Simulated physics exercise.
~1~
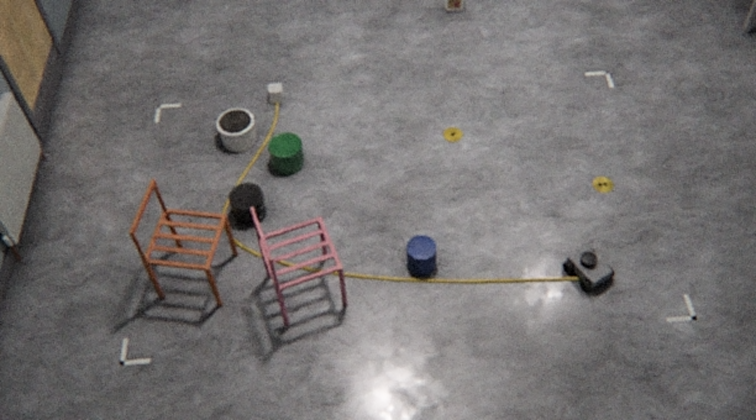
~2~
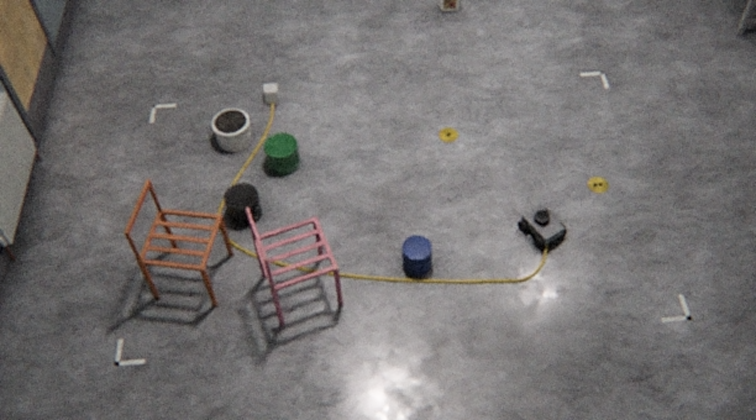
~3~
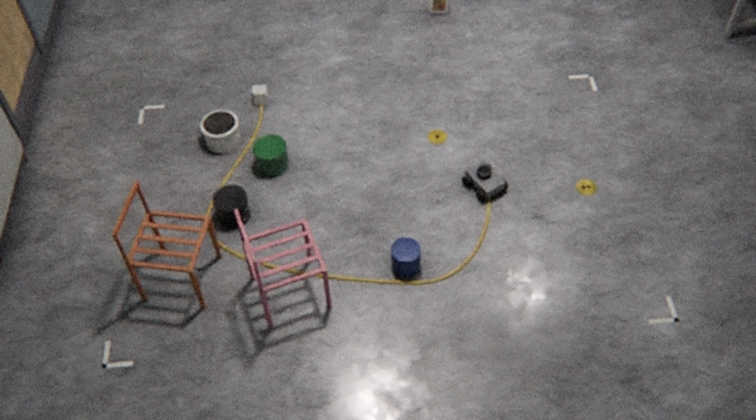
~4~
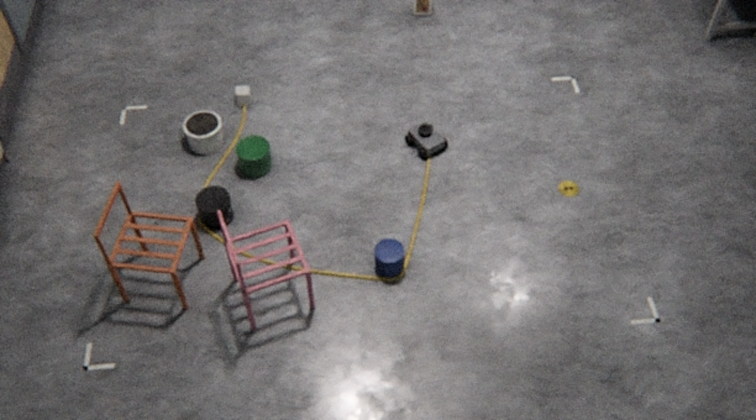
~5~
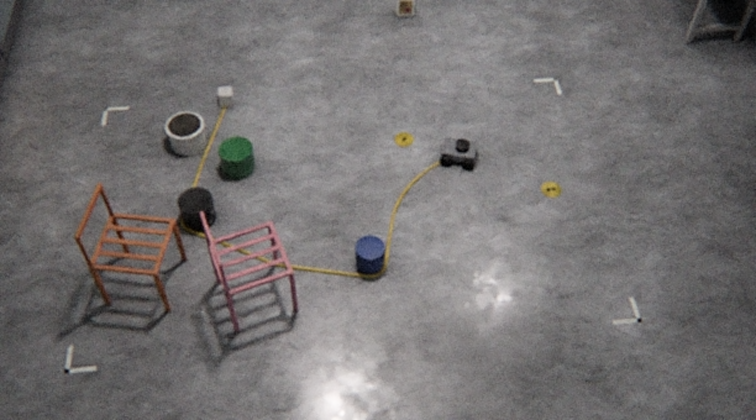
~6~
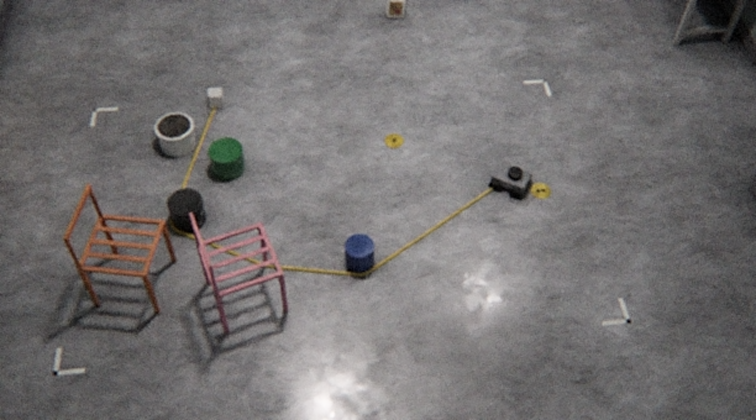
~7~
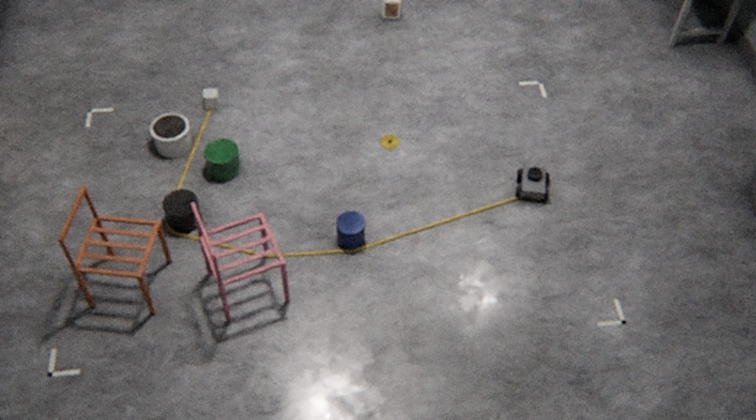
At first, a small dark cart sits at the right of a grey floor, joined by a long yellow lead to a pale block near a white pot, a green bin, a black bucket, two chairs and a blue tub. The cart drives up and left to a yellow mark, drawing the lead into a bend around the blue tub. It then turns back right toward the second mark, and the lead straightens from the tub. Finally the cart reaches that mark as the taut-looking lead drags the tub slightly upward and nudges the pink chair, while the orange chair stays put.
